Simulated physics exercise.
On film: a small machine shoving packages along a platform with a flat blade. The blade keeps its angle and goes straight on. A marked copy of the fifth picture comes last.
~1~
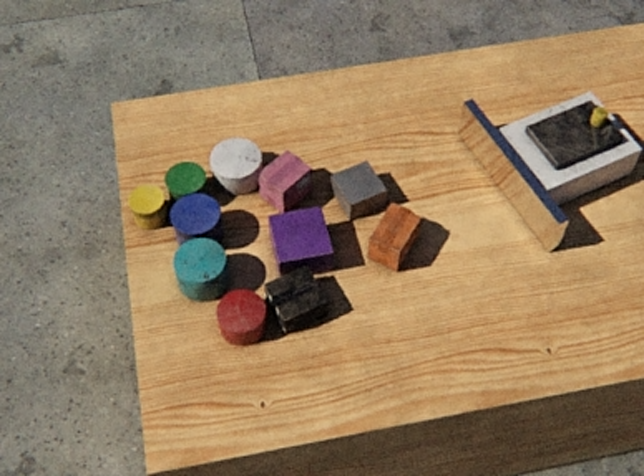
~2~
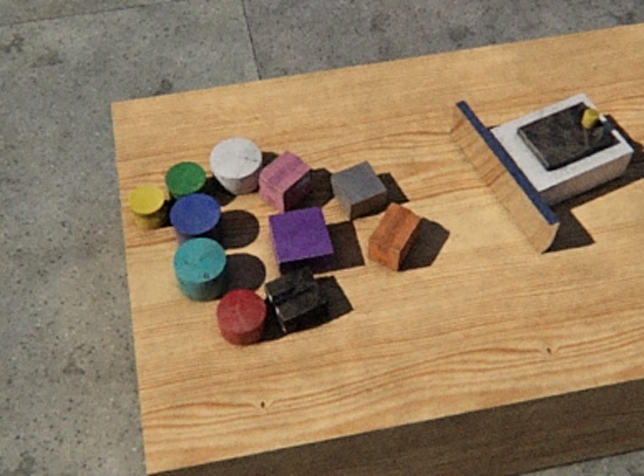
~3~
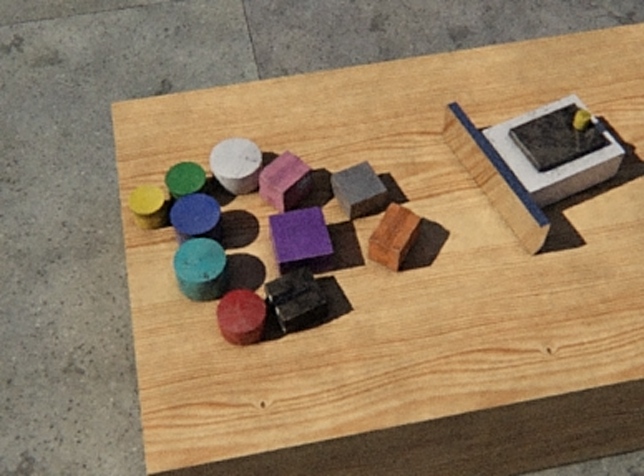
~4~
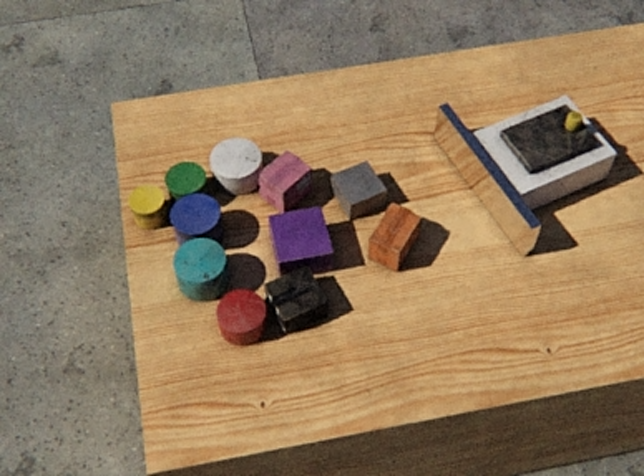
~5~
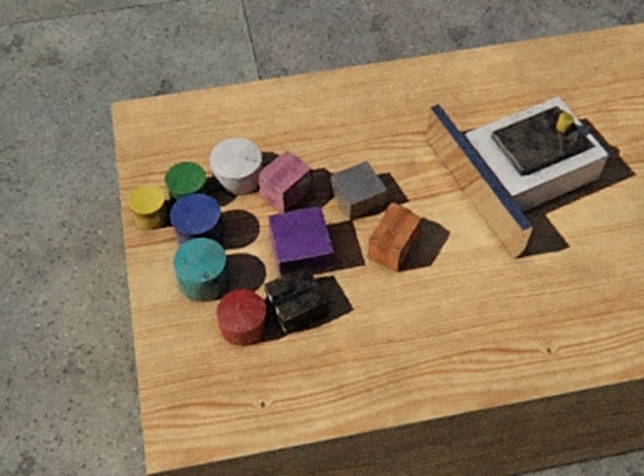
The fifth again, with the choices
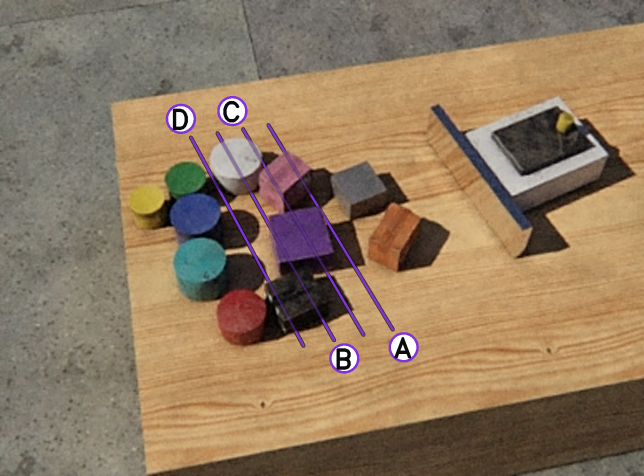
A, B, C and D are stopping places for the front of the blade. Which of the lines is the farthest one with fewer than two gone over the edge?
No second one falls up to D.
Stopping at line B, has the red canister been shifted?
Yes.
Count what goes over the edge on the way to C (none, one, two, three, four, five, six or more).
The count is none.
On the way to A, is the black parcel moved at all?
No.
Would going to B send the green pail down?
No.
On the marked copy, A at (326, 220); B at (271, 229); C at (298, 224); D at (243, 234).
With D. Early on, robot (454, 154); orange box (382, 241); yellow pail (149, 208).
Further on, robot (371, 168); white canister (229, 163); purple crate (258, 260).
At the end, robot (306, 178); yellow pail (130, 217); turquoise canister (143, 297); none fallen.
As for the rest, A is within the limit but short; B is within the limit but short; C is within the limit but short.
